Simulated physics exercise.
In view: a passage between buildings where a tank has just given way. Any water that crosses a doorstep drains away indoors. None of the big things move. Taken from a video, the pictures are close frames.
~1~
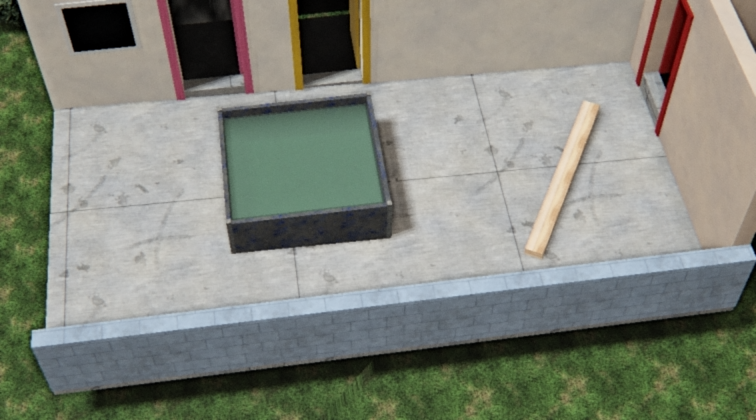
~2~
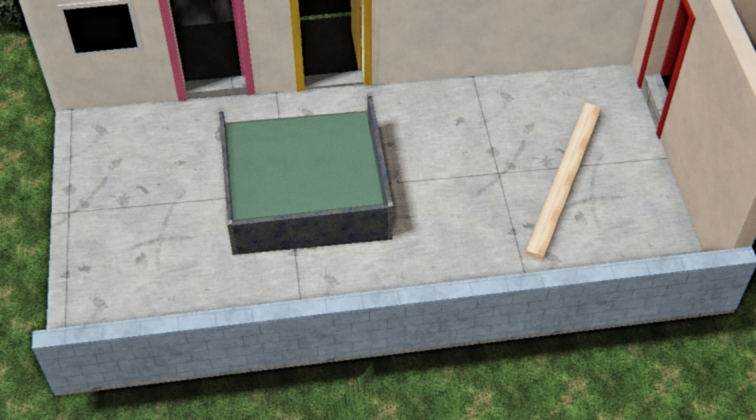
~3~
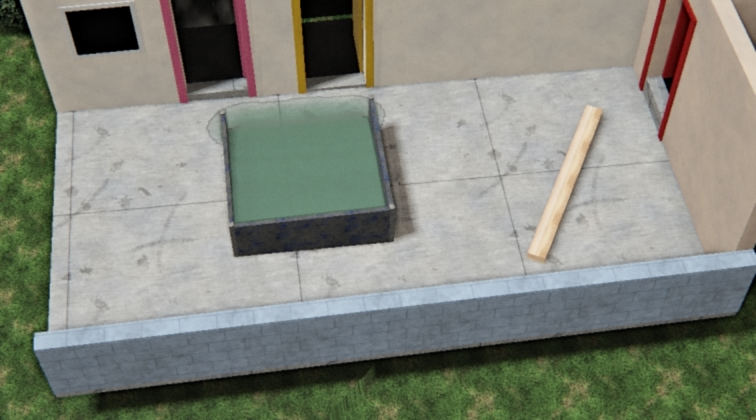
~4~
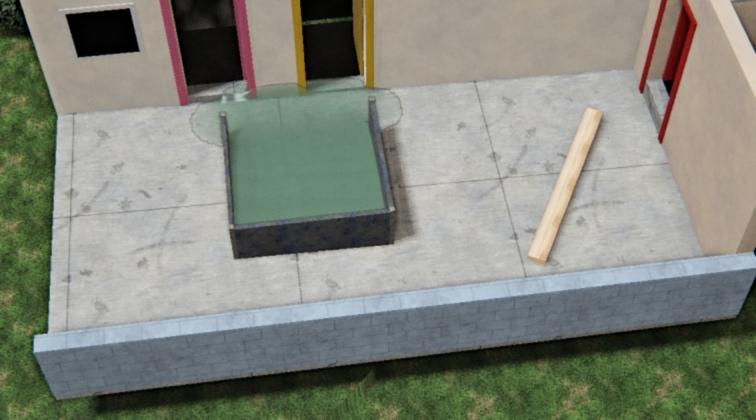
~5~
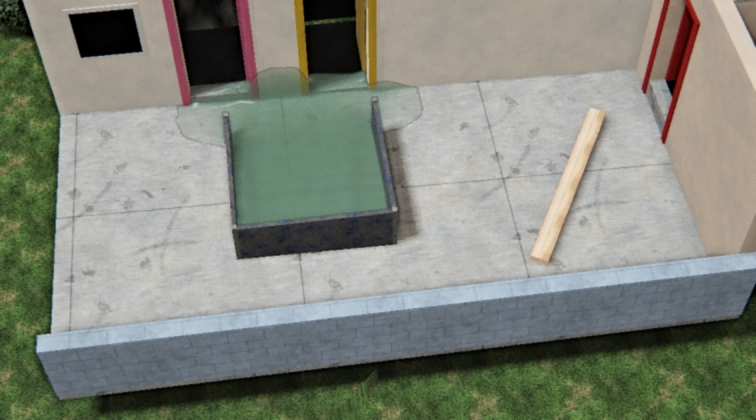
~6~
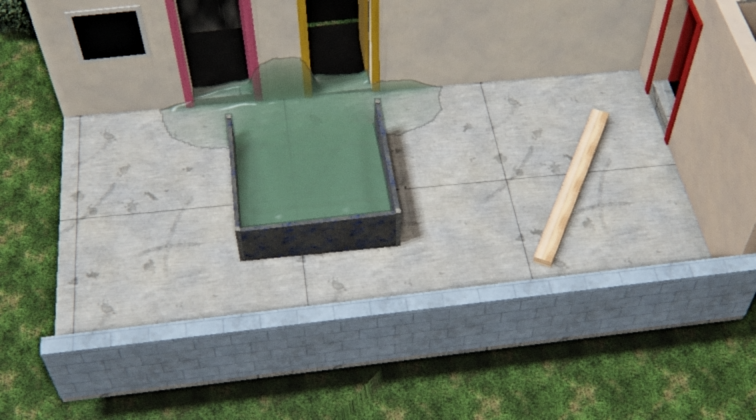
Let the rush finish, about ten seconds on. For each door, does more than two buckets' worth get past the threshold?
Door by door: The red door - no; the yellow door - yes; the pink door - yes.
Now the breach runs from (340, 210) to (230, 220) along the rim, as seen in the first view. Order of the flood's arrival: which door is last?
That would be the door marked yellow.
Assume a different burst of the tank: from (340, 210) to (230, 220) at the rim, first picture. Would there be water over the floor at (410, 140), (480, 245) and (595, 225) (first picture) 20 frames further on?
Going through them, the first would be still bare, the next submerged and the last submerged.
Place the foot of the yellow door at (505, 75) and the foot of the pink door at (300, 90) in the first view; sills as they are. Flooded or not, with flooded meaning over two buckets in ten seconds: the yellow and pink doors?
My take: The yellow door stays inside the limit while the pink door exceeds the limit.
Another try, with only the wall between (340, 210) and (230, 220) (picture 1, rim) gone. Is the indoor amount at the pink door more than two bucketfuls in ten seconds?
Taking them in turn, pink door falls short.
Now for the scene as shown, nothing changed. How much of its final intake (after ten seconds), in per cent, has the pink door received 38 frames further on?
Roughly 100 per cent.
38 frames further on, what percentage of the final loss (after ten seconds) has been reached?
It comes to around 95 per cent.
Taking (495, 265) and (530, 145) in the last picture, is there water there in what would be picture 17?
Same order as asked: Dry as before, drenched.
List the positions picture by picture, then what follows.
In the first frame, still water in the water tank at (302, 159).
In the second frame, the front is at a hidden place, out from the gap on the water tank's far side.
In the third frame, water pours out on the water tank's far side and has run to (216, 122).
In the fourth frame, water pours out on the water tank's far side and has run to (383, 90).
In the fifth frame, the front is at (409, 89), out from the gap on the water tank's far side.
In the sixth frame, water pours out on the water tank's far side and has run to (435, 88).
A moment on, water covers 15 % of the floor; the red door not reached, the yellow door far over two buckets in, the pink door over two buckets in.
Next, water covers 30 % of the floor; the red door not reached, the yellow door far over two buckets in, the pink door far over two buckets in.
Then, water covers 40 % of the floor; the red door wet at the sill, nothing in, the yellow door far over two buckets in, the pink door far over two buckets in.
Later, water covers 60 % of the floor; the red door wet at the sill, nothing in, the yellow door far over two buckets in, the pink door far over two buckets in.
In the end, water covers 70 % of the floor; the red door wet at the sill, nothing in, the yellow door far over two buckets in, the pink door far over two buckets in.
